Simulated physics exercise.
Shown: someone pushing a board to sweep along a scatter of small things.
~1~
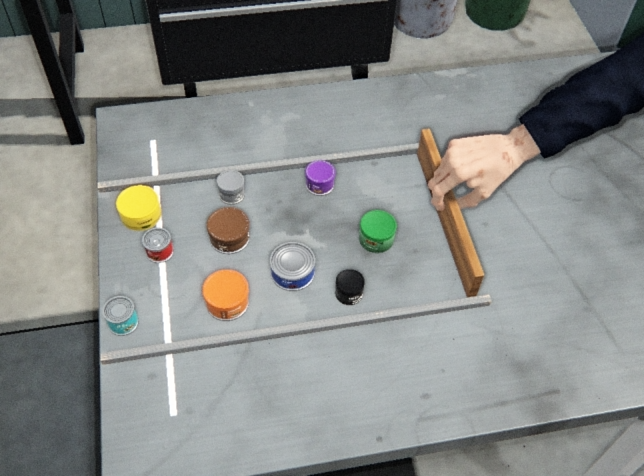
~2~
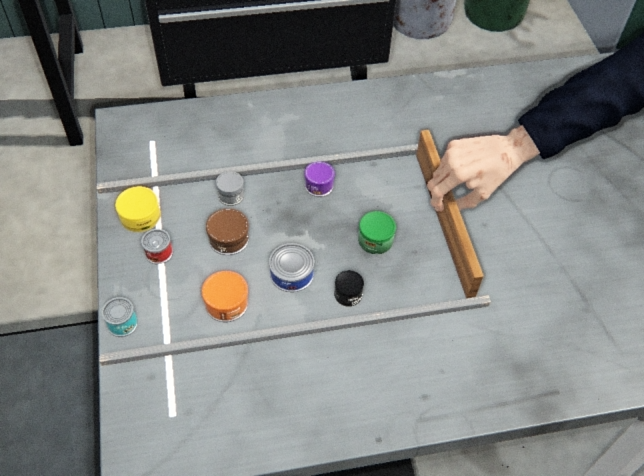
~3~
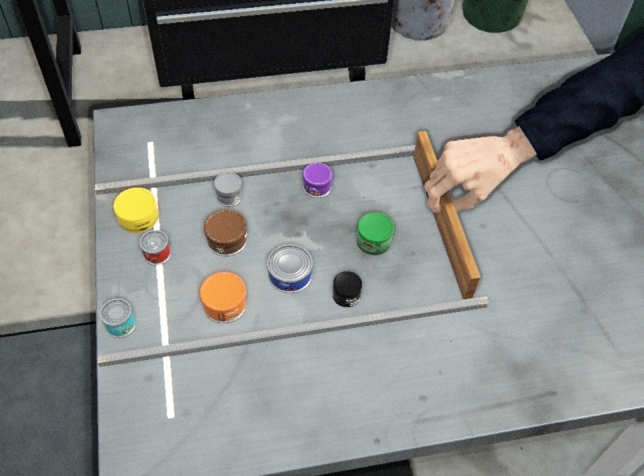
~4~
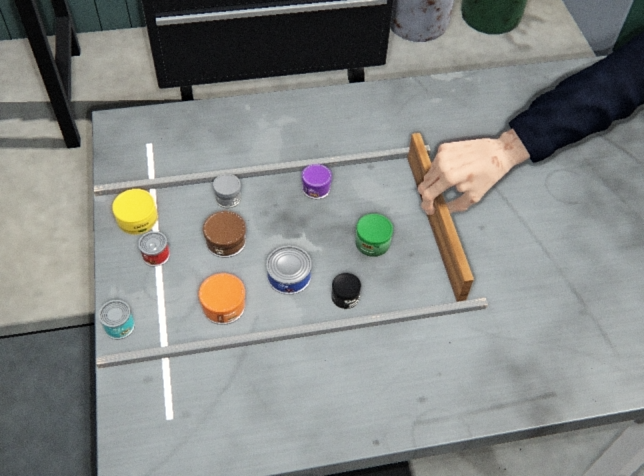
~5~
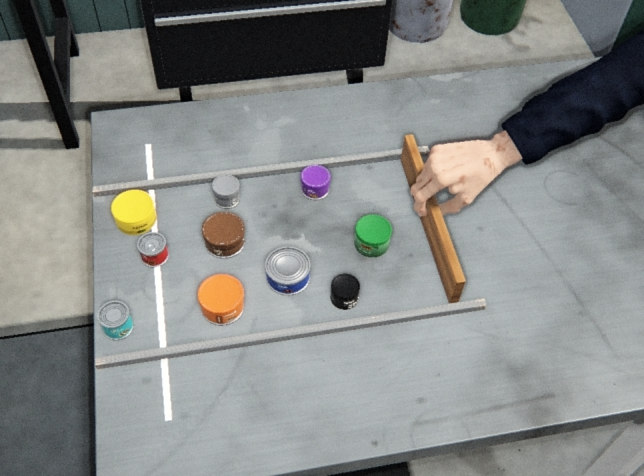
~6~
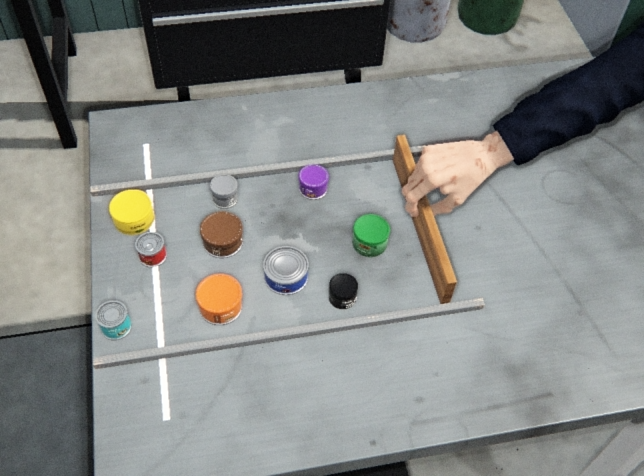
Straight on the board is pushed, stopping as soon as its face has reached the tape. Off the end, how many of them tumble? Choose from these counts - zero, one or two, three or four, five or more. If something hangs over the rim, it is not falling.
Count: One or two.
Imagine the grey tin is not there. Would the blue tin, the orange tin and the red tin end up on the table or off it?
In that case the blue tin stays where it is, the orange tin stays where it is, the red tin stays where it is.
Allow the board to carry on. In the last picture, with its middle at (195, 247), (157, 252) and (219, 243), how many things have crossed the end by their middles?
It would be 0, 1 and 0.
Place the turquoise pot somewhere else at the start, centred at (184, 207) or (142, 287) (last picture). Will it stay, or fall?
Taking them in order, it stays put and then it stays put.
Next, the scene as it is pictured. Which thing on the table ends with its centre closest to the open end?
That's the yellow tub.
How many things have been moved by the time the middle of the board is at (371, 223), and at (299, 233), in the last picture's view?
The number moved is 1 and then 4.
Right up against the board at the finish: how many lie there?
Count recorded: 5.
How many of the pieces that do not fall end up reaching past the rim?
The number overhanging is 2.
A little later, none off yet; turquoise pot at rest near (114, 321); yellow tub at rest near (133, 213); red tin at rest near (151, 250).
Next, none off yet; turquoise pot at rest near (114, 321); yellow tub moving near (125, 214); red tin at rest near (144, 251).
When it is over, the number that fall off is one or two; down, turquoise pot.
